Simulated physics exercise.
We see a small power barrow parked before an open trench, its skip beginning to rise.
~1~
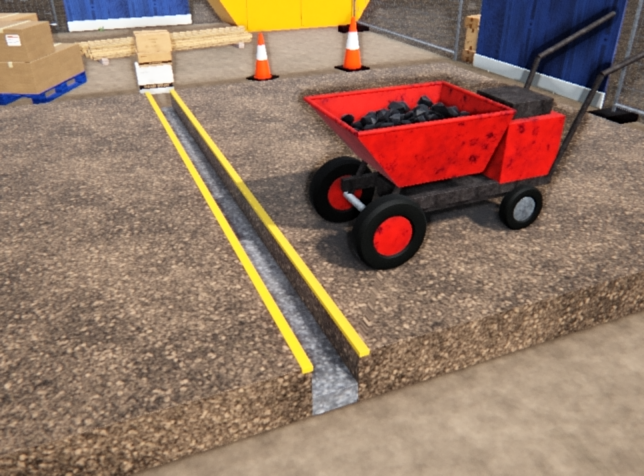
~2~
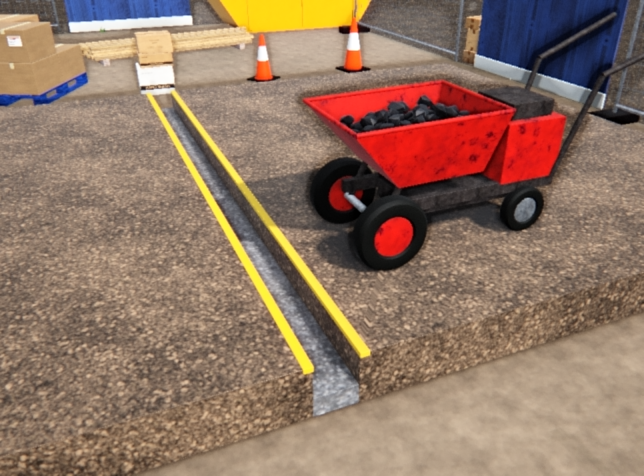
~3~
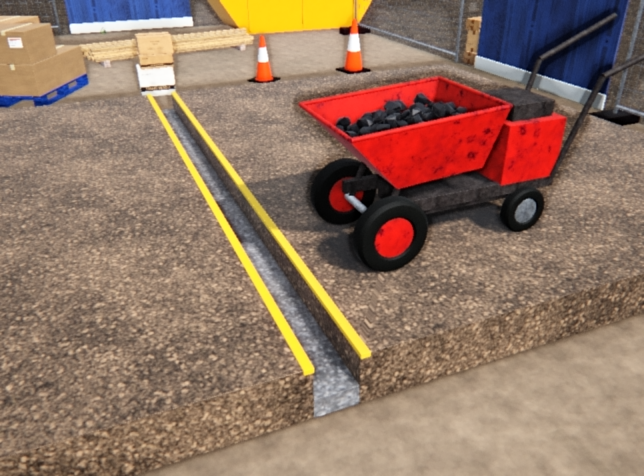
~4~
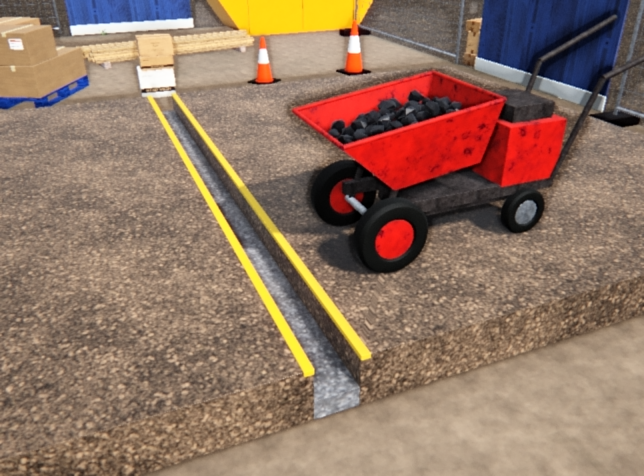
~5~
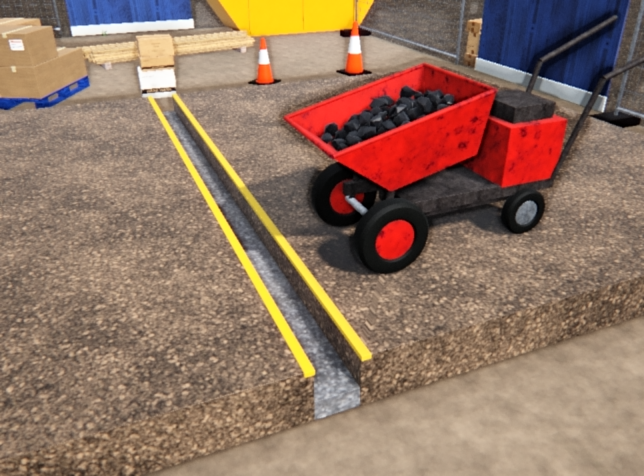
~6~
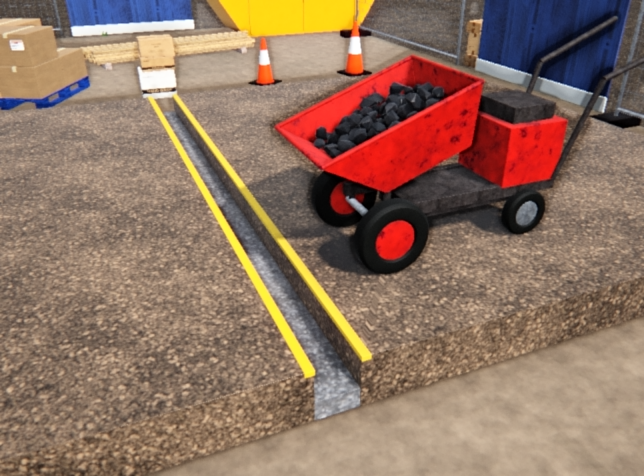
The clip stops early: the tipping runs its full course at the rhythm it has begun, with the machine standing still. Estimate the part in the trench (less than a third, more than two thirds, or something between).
It catches less than a third.
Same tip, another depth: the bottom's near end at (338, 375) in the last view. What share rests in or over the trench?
About 10 per cent.
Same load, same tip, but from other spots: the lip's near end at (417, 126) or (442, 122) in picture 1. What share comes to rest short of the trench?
Roughly 20 per cent, and 30 per cent.
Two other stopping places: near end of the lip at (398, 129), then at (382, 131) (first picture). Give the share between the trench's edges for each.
The first gives 70 %, the second 60 %.
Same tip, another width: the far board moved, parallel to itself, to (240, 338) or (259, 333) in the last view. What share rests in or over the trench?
First some 90, then 70 per cent.
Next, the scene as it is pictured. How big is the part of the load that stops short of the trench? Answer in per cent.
Near 0 %.
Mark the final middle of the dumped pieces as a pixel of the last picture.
Roughly at (228, 273).
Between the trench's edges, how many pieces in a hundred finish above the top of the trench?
Roughly 15 in a hundred.
Shortly afterwards, skip tipped steeply; the whole lot in the skip.
Next, skip tipped right over; the bulk in the skip; only a few in or heaped over the trench; a little beyond it; only a few falling.
Some moments later, skip tipped right over; near a quarter in the skip; a little in or heaped over the trench; near half beyond it.
In the end, skip tipped right over; near a quarter in the skip; near a quarter in or heaped over the trench; near half beyond it.
